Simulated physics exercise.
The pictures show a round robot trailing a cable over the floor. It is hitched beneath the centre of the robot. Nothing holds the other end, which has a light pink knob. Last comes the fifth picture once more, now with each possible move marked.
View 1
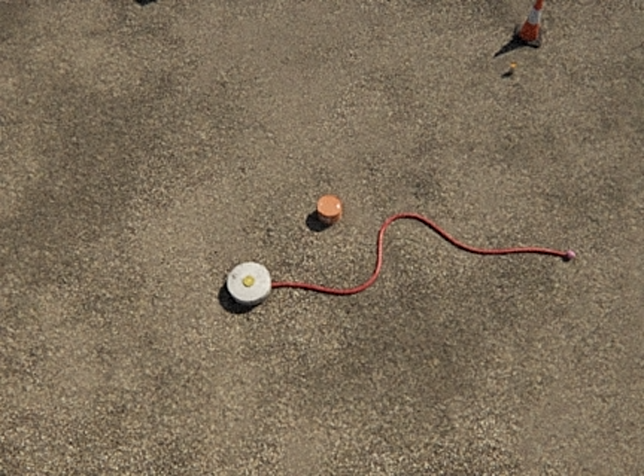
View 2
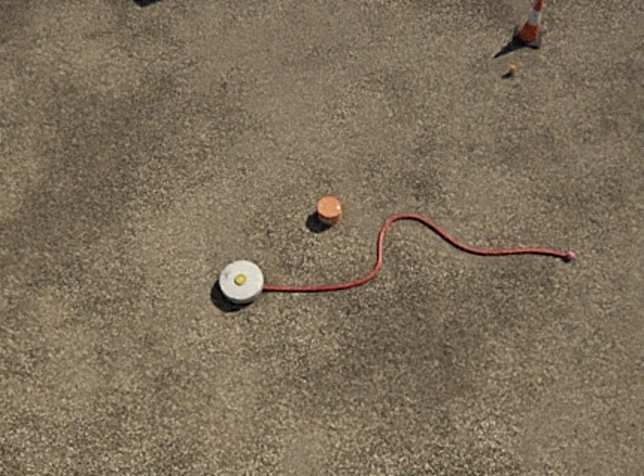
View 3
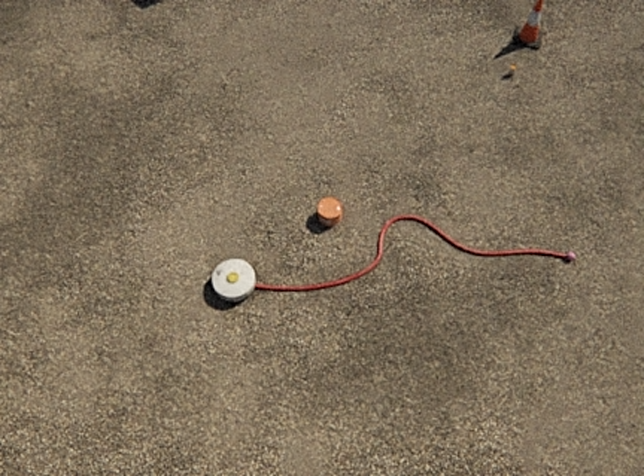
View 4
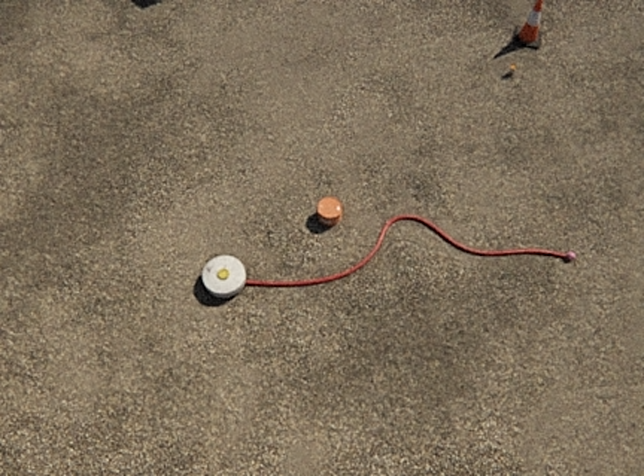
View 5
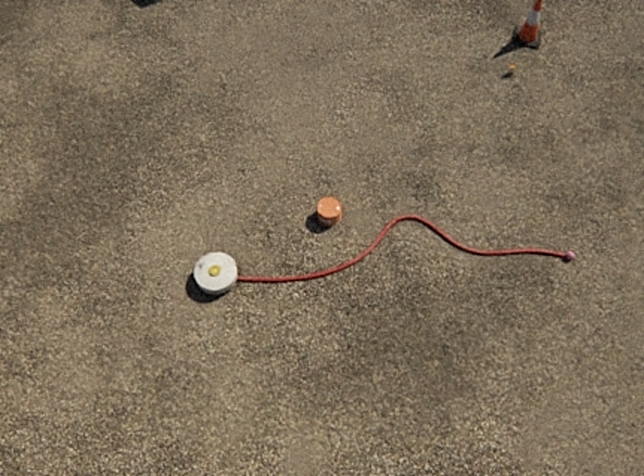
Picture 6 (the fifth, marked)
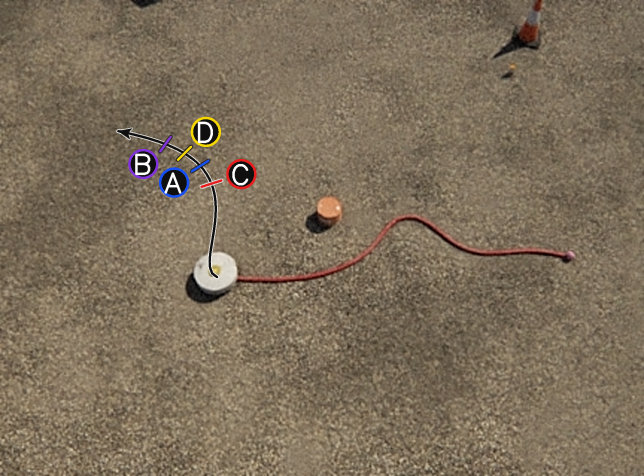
On sunlit rough ground, a round white robot creeping left, straightening the trailing red cable beside an orange tub and traffic cone.
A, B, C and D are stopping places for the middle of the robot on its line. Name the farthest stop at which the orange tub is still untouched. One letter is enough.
It can go as far as C.
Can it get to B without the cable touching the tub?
No.
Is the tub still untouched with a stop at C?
Yes.
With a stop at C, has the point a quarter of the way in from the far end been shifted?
By then, no.
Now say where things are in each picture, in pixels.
In the first frame, robot (250, 284); free end (571, 255); orange tub (330, 210).
In the second frame, robot (242, 283); orange tub (330, 211).
In the third frame, robot (234, 281); orange tub (330, 212).
In the fourth frame, robot (225, 277); orange tub (330, 212).
In the fifth frame, robot (216, 274); orange tub (329, 211); free end (570, 256).
On the copy, A at (200, 166); B at (165, 144); C at (211, 184); D at (184, 153); the route from (217, 277) via (207, 174) to (118, 131).
On C. First, robot (211, 240), middle of the cable (391, 230), free end (570, 256).
Then, robot (215, 206), middle of the cable (389, 232), free end (570, 256).
Finally, robot (211, 180), middle of the cable (384, 235), free end (570, 256); nothing has been touched.
By contrast, A brings the cable against the tub; B brings the cable against the tub; D brings the cable against the tub.
